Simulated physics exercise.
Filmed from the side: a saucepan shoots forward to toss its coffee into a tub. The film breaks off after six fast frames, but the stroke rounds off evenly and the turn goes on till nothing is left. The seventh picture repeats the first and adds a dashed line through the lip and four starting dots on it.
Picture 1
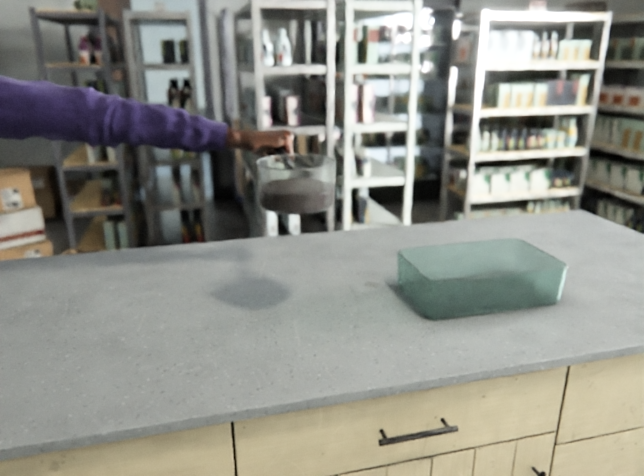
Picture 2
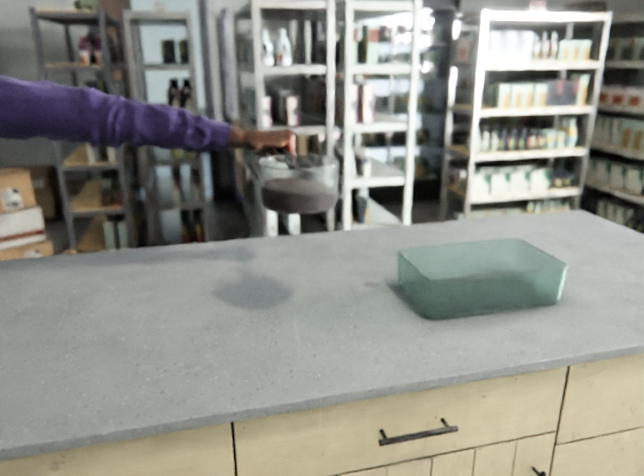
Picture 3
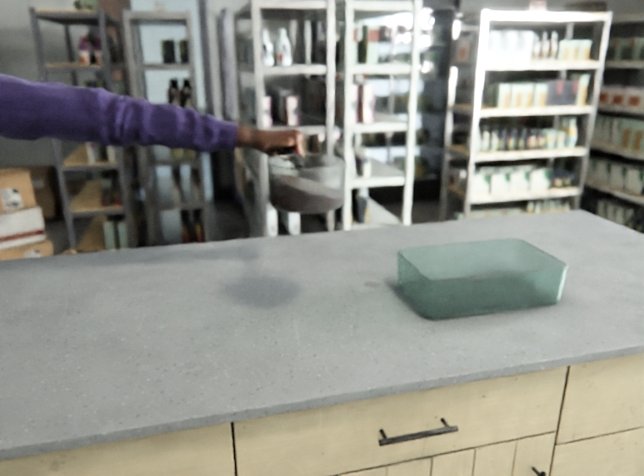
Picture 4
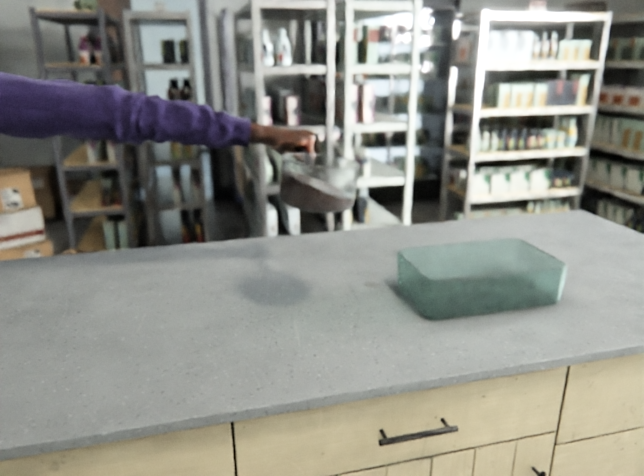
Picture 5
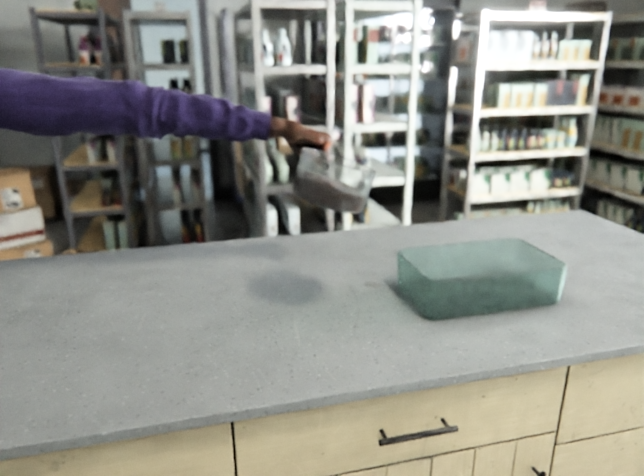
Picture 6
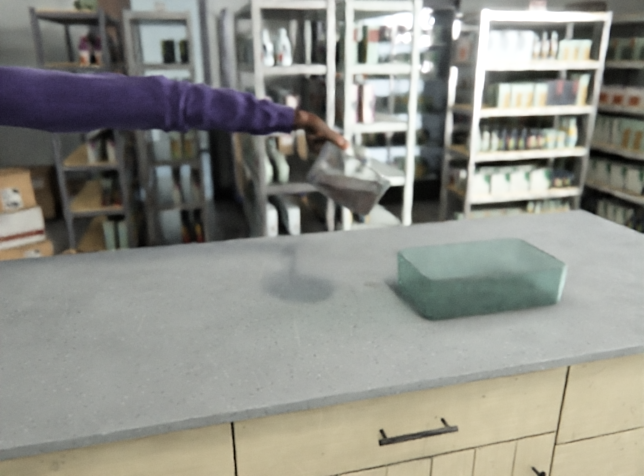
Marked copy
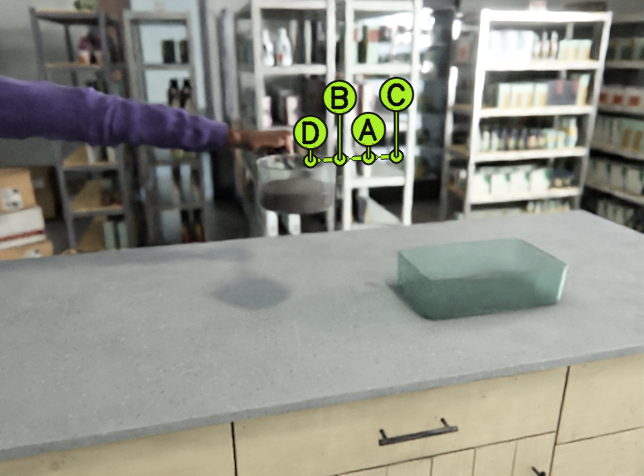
A purple-sleeved arm moves a saucepan right and tilts it toward a greenish tub.
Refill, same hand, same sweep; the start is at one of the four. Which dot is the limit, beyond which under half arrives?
Use place D.
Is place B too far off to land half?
No.
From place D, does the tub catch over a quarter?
Yes, clearly.
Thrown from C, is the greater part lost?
No, that is safe.
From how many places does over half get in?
All four.
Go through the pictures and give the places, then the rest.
In the first frame, upright, lip at (332, 159); tub from (426, 319) to (557, 301); nothing has left yet.
In the second frame, upright, lip at (335, 159); nothing has left yet.
In the third frame, upright, lip at (343, 159); nothing has left yet.
In the fourth frame, tipped about 6°, lip at (356, 162); nothing has left yet.
In the fifth frame, tipped about 18°, lip at (373, 169); nothing has left yet.
In the sixth frame, tipped about 33°, lip at (387, 179); nothing has left yet.
On the marked copy, A at (368, 157); B at (339, 159); C at (396, 156); D at (310, 160).
Choosing A, about 80 % lands in the tub, 4 % falls short and 16 % goes beside or beyond.
Choosing B, about 80 % lands in the tub, 8 % falls short and 12 % goes beside or beyond.
Choosing C, about 78 % lands in the tub, 4 % falls short and 18 % goes beside or beyond.
Choosing D, about 68 % lands in the tub, 24 % falls short and 8 % goes beside or beyond.
